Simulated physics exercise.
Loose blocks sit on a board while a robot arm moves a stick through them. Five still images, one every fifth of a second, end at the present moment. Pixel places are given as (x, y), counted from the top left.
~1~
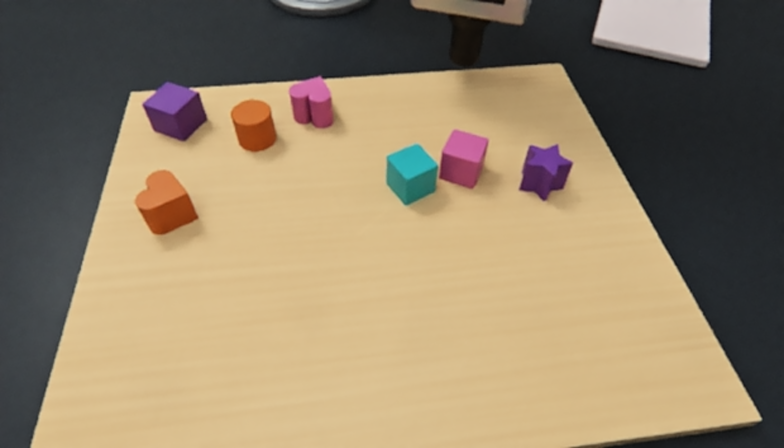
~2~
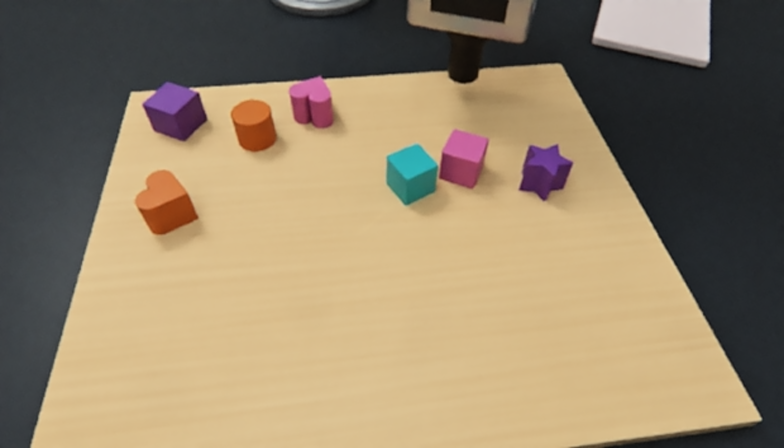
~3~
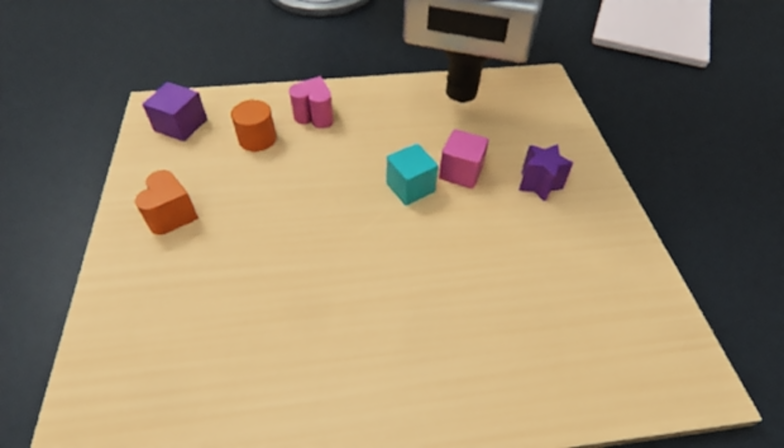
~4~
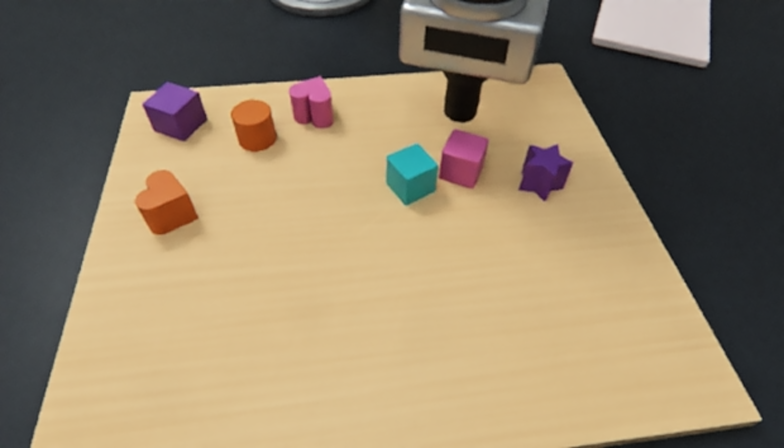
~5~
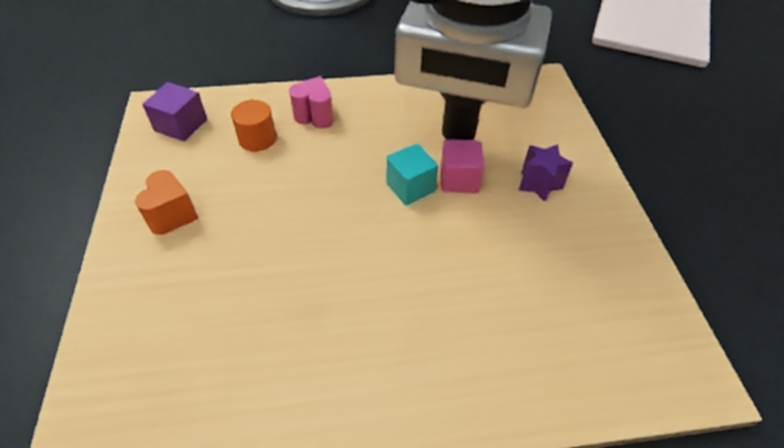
In this clip, a robot arm lowers a dark stick from the top edge of a wooden board toward loose colored blocks, then nudges the pink cube slightly forward beside the turquoise cube while the other blocks stay still.
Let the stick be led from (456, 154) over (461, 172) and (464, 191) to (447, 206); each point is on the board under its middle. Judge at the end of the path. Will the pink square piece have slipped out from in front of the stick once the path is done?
In short: Yes.
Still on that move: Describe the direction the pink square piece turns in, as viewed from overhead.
Its spin: Anticlockwise.
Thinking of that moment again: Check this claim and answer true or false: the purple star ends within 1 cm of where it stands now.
Verdict: True.
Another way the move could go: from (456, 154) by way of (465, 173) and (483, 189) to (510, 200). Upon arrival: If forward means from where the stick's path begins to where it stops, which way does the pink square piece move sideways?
That's a shift to the right.
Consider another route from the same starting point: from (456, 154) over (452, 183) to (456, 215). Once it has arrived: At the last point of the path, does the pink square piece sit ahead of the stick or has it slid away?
It sits in front of the stick.
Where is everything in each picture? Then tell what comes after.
The first frame shows stick tip (464, 59); block tops, turquoise square piece (412, 160); pink square piece (466, 145); purple star (549, 158).
The second frame shows stick (463, 76); blocks unchanged.
The third frame shows stick (462, 94); blocks unchanged.
The fourth frame shows stick (460, 113); blocks unchanged.
The fifth frame shows stick (459, 134); turquoise square piece (412, 160); pink square piece (464, 153); purple star (549, 158).
What follows on the original path. Halfway along, stick (467, 162); pink square piece (470, 183).
At the end, stick (450, 186); turquoise square piece in place; pink square piece (467, 209), turned 25° anticlockwise; purple star in place.
